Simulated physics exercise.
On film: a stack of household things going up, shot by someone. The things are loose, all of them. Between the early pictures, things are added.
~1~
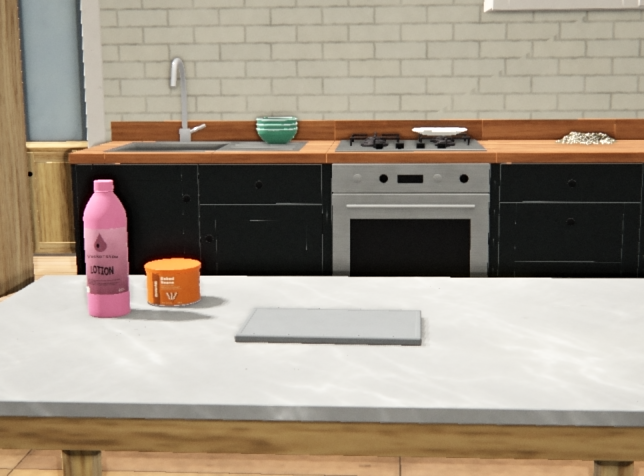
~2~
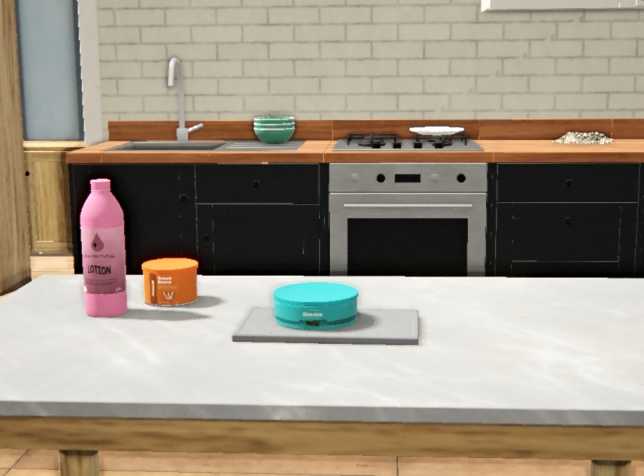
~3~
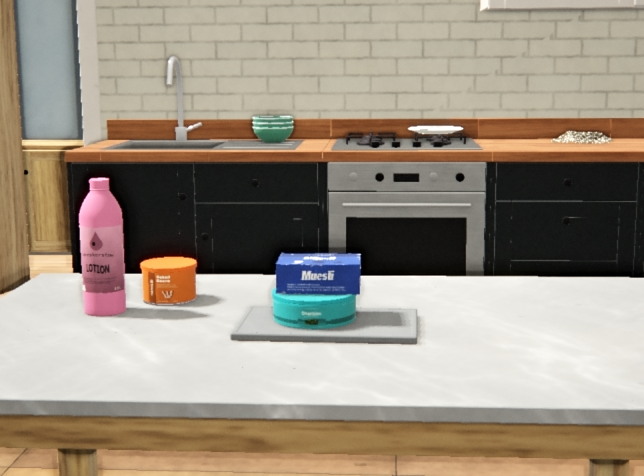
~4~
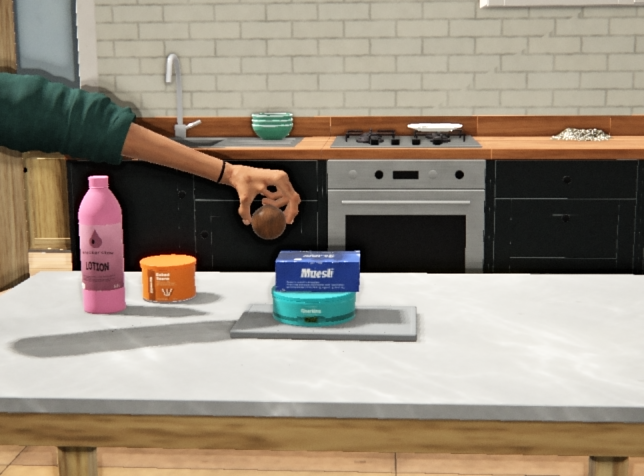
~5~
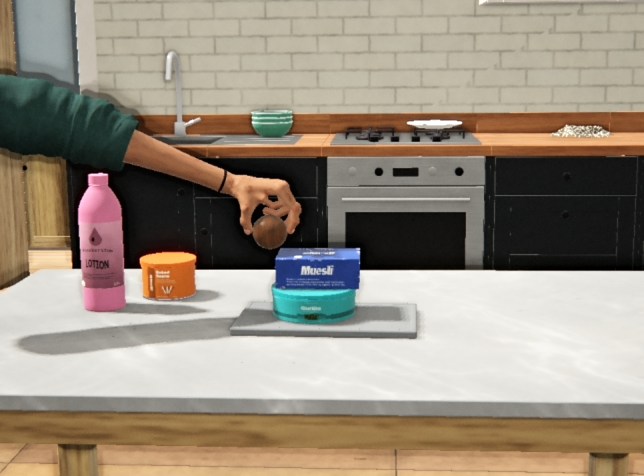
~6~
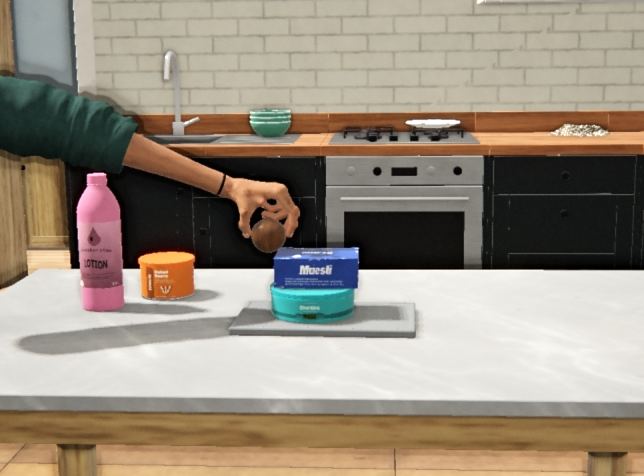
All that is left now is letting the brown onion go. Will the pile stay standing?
No, my prediction: Unsteady.
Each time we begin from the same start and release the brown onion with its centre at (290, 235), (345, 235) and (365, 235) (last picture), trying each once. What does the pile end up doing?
First the pile remains standing, second it remains standing, third it topples.
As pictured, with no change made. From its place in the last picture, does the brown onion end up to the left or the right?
Leftwards.
Then, 0.20 s on from there, brown onion shifted a little near (258, 251).
Then, 0.30 s on from there, brown onion now fallen.
Then, 0.40 s on from there, nothing new.
In the end, fallen, brown onion; the other 5 unmoved. At the end, from the last picture's camera, brown onion near (241, 294). The pile comes apart.
